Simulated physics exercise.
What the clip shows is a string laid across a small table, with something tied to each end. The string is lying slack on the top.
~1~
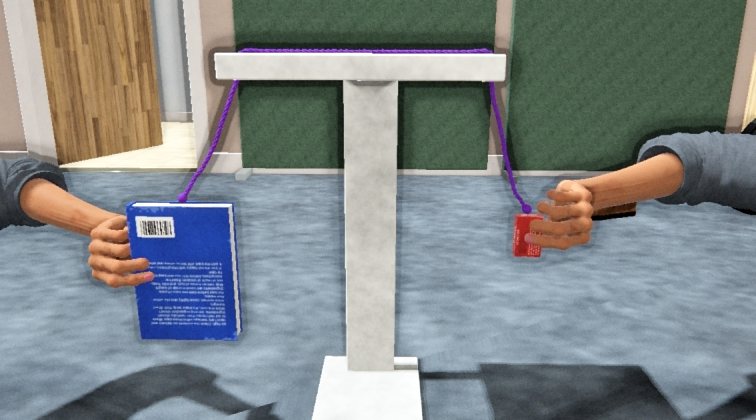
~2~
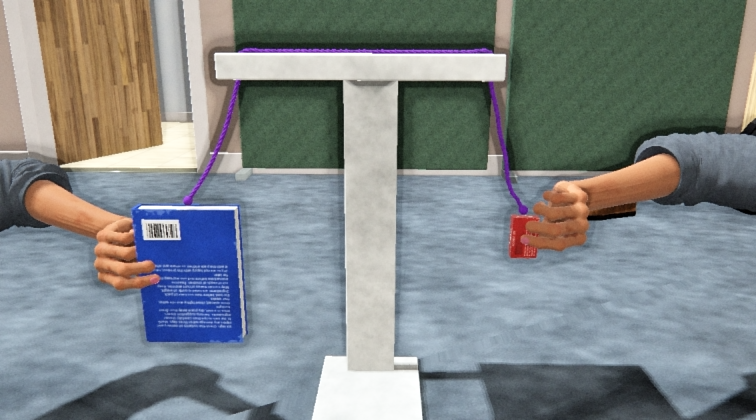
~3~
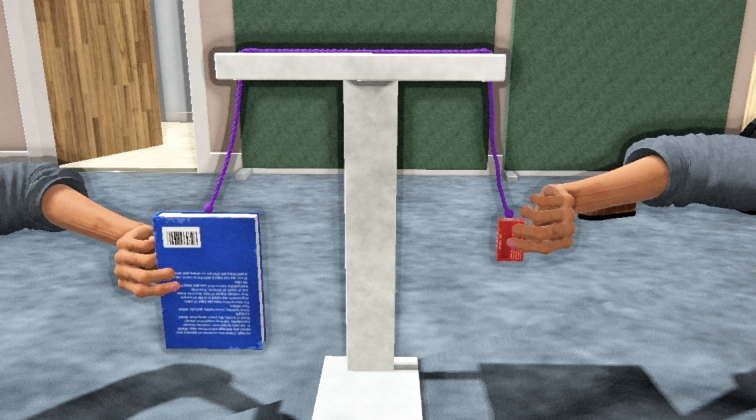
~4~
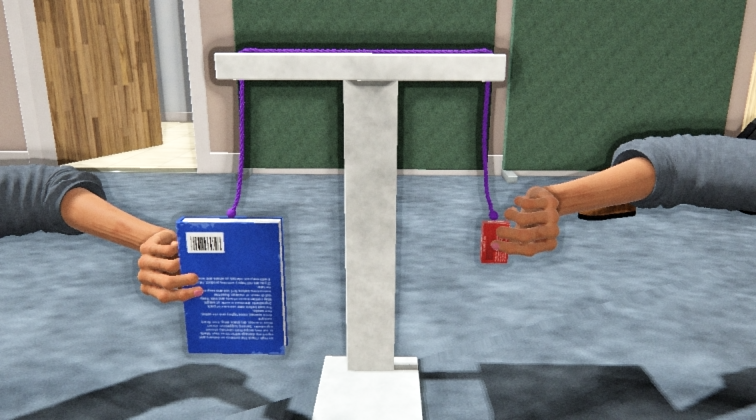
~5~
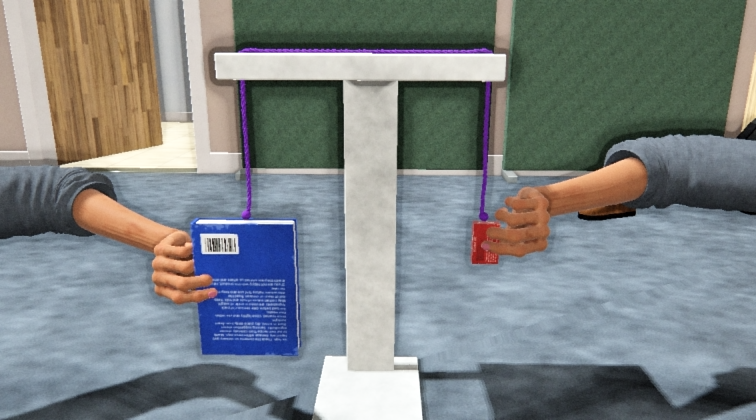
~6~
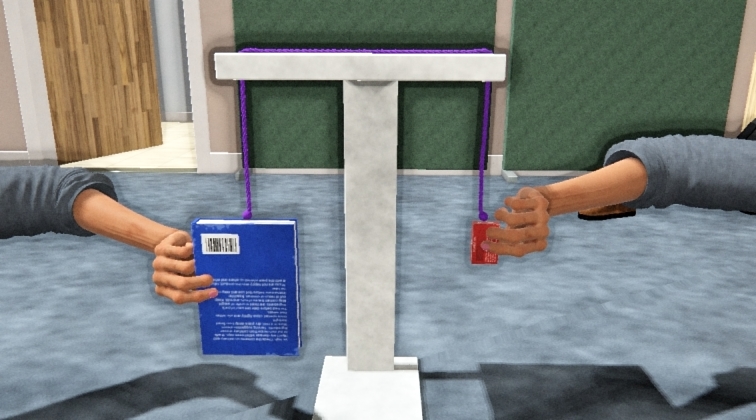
In a room with green wall panels, two hands bring a blue book and small red box inward on a purple string.
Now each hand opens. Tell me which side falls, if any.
Heads up, it's about to dip on the left.
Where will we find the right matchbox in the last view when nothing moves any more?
(492, 104) is where it ends up.
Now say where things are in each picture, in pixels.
Left book (186, 272); right matchbox (527, 235); string over the top (369, 52), in the first frame.
Left book (192, 274); right matchbox (524, 237), in the second frame.
Left book (212, 282); right matchbox (510, 240), in the third frame.
Left book (234, 287); right matchbox (495, 242), in the fourth frame.
Left book (248, 288); right matchbox (485, 243), in the fifth frame.
Left book (249, 288); right matchbox (485, 243); string over the top (369, 52), in the sixth frame.
Then, 0.50 s past the final frame, left book down on the floor near (244, 397); right matchbox higher near (523, 69).
Then, 1.00 s past the final frame, left book down on the floor near (259, 401); right matchbox higher near (497, 101).
When it is over, left book down on the floor near (258, 402); right matchbox higher near (492, 104). The string sinks on the left side.
